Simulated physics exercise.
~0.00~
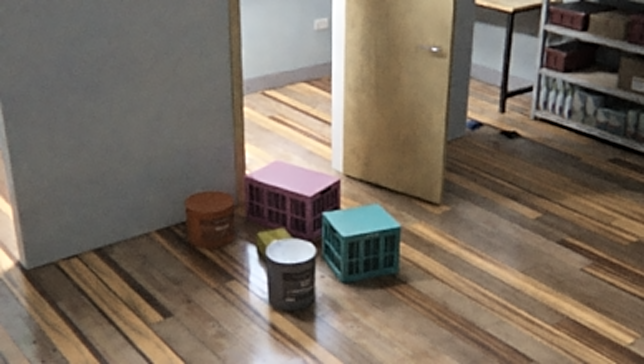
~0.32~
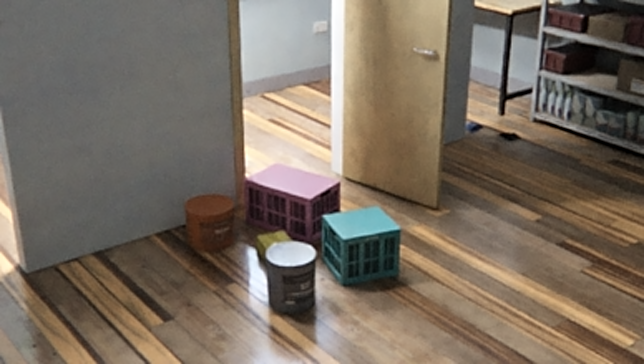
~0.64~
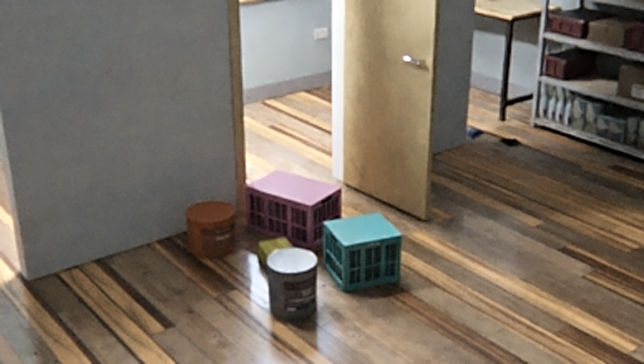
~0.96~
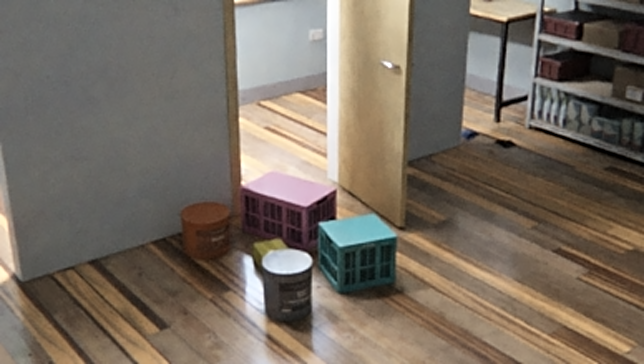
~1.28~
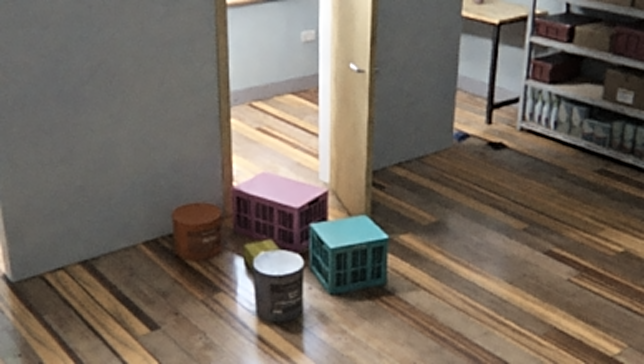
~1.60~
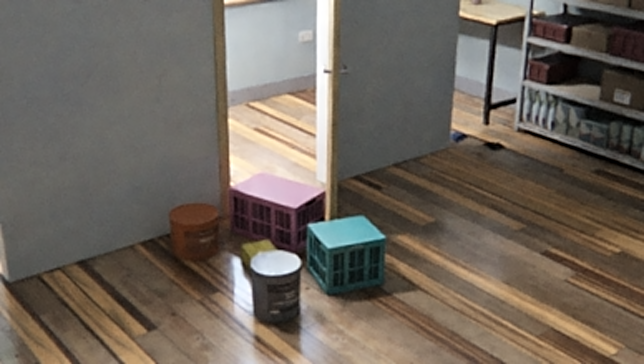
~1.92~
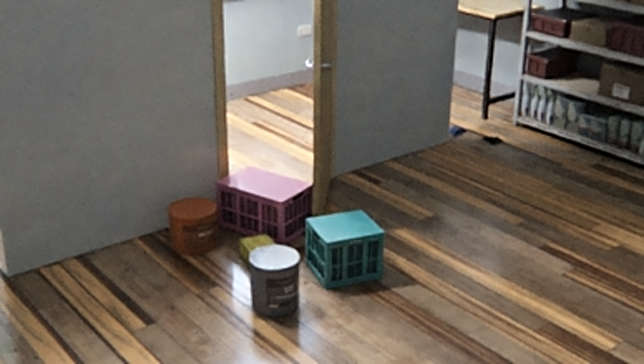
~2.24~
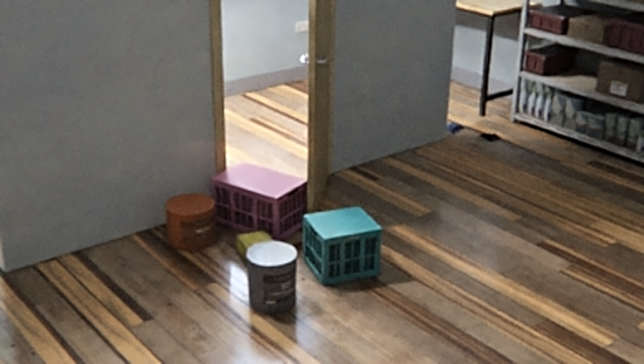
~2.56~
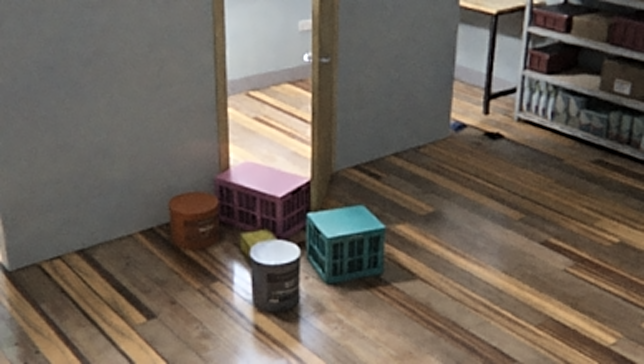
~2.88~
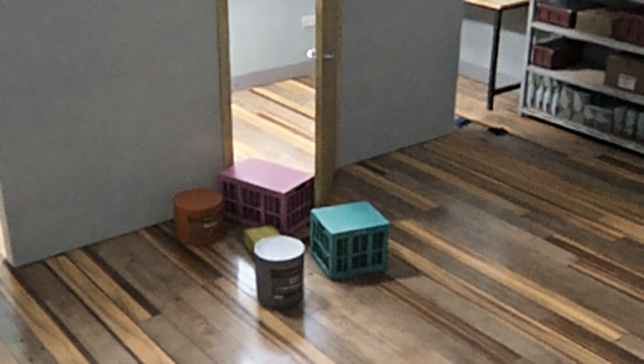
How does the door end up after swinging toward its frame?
It does not shut. It comes to rest partly open, blocked by the pink crate standing in the doorway.
